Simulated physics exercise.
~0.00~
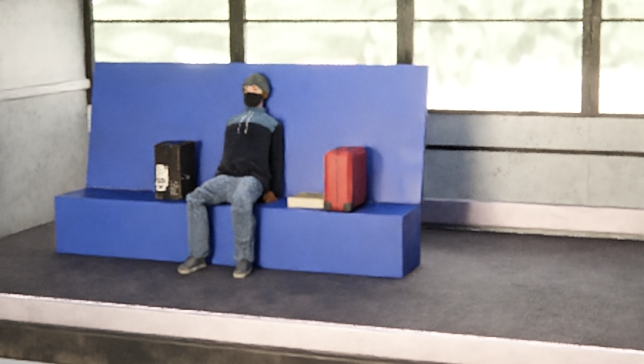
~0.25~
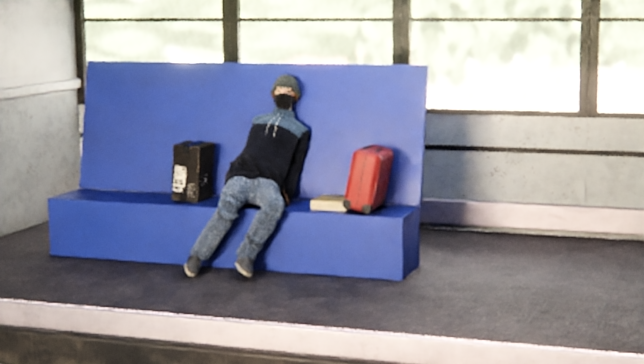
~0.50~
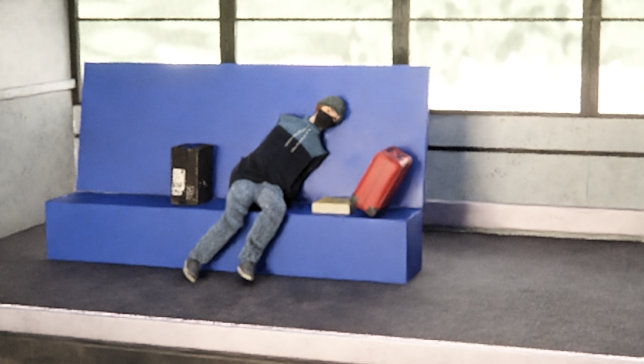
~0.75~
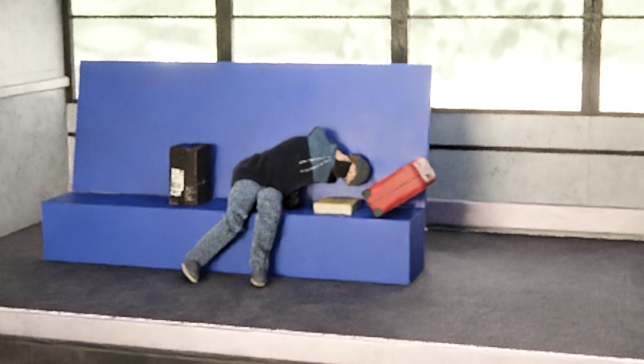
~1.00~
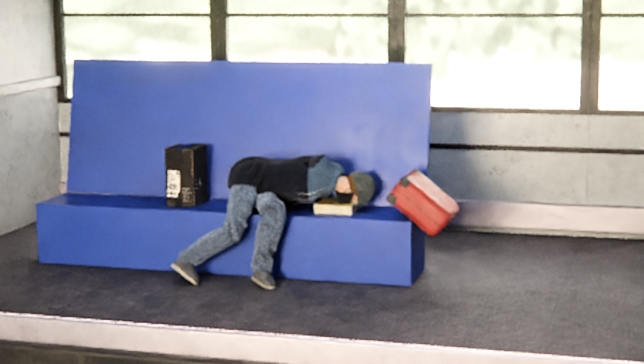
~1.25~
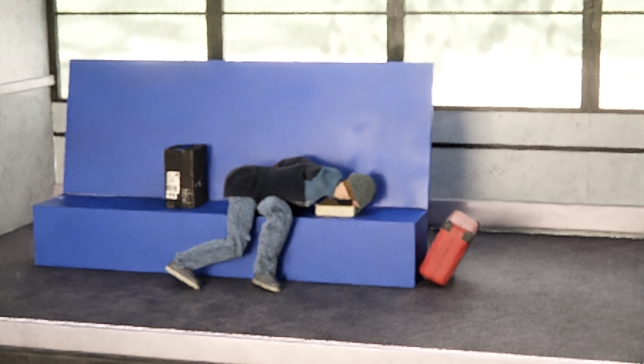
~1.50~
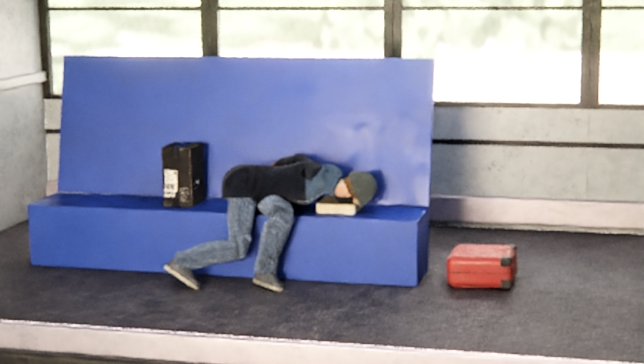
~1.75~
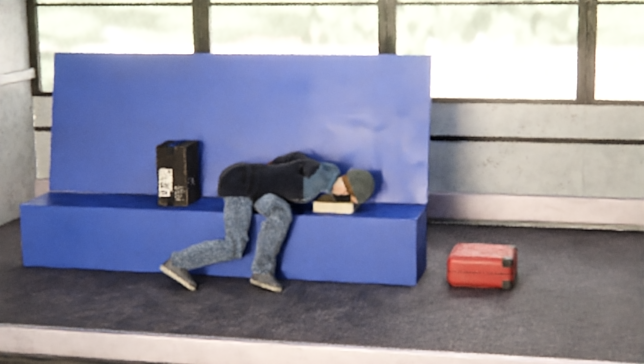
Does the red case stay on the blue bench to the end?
No, it tips over the right end of the bench and ends up lying on the floor.
